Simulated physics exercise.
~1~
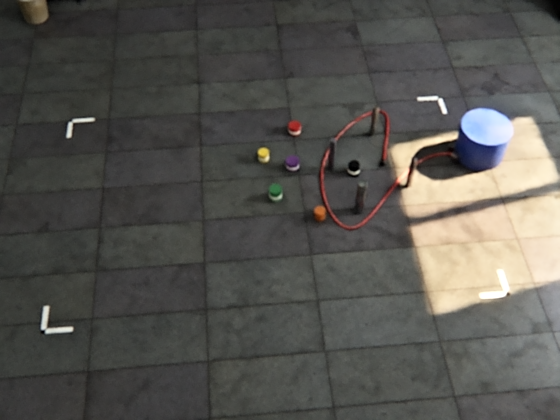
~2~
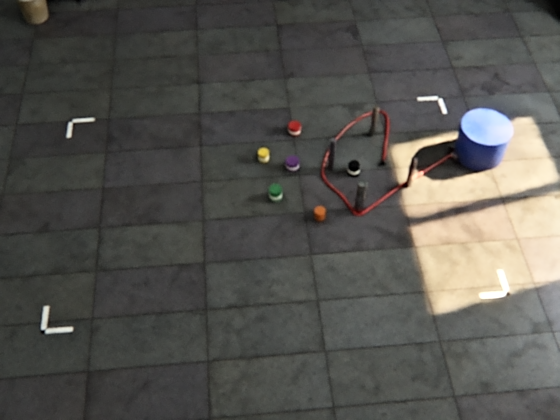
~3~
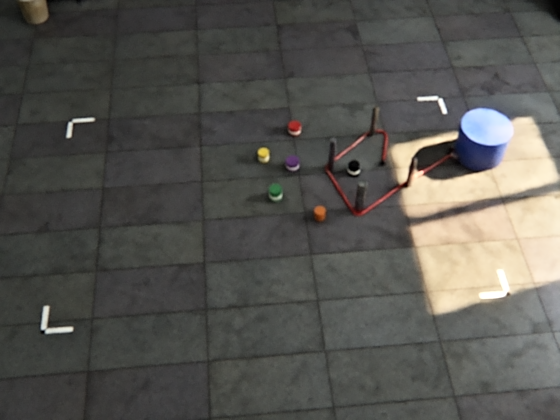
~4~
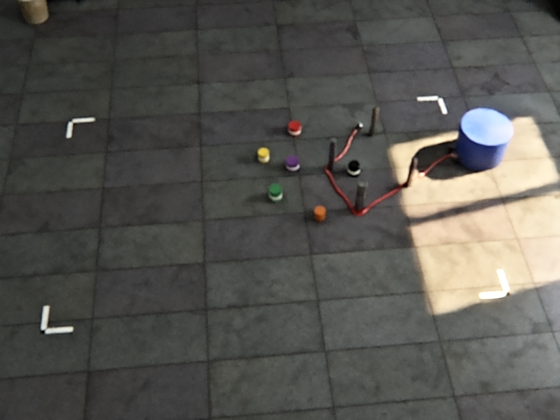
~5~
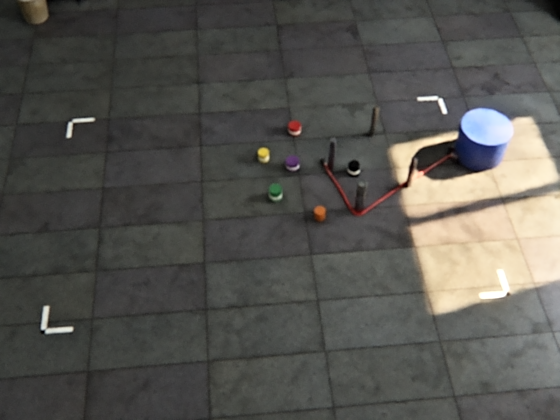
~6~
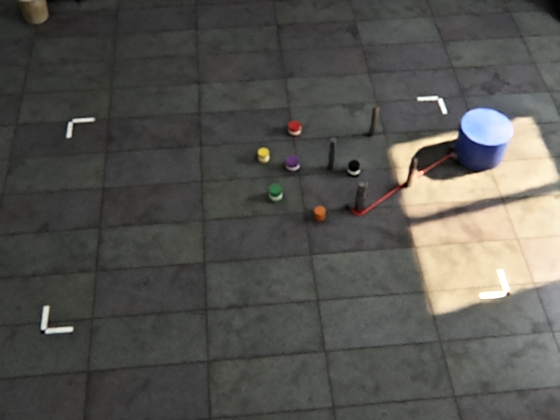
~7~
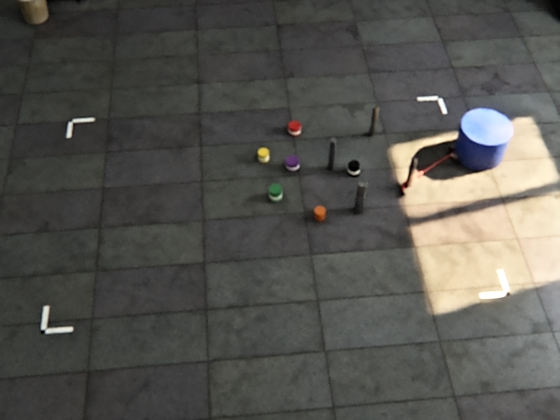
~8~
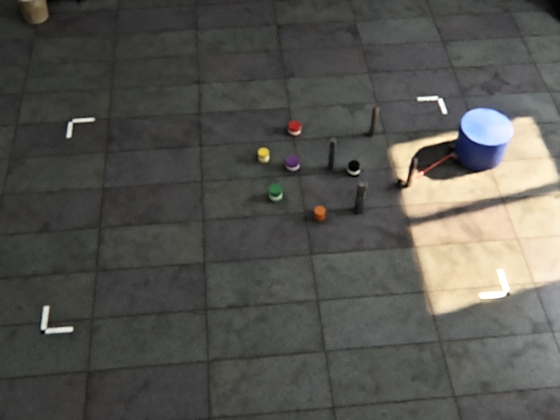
On a dark tiled floor with a patch of sunlight at the right, a red cord runs from a blue drum and loops around several upright dark posts, close to small red, yellow, purple, green, orange and black containers. The loop first tightens, pulling straight against the posts. Its free end then slips back around the far post and past the next one on the left. The cord keeps drawing toward the drum, leaving the near post as well. At the end only a short length remains beside the drum, and the containers stand where they began.
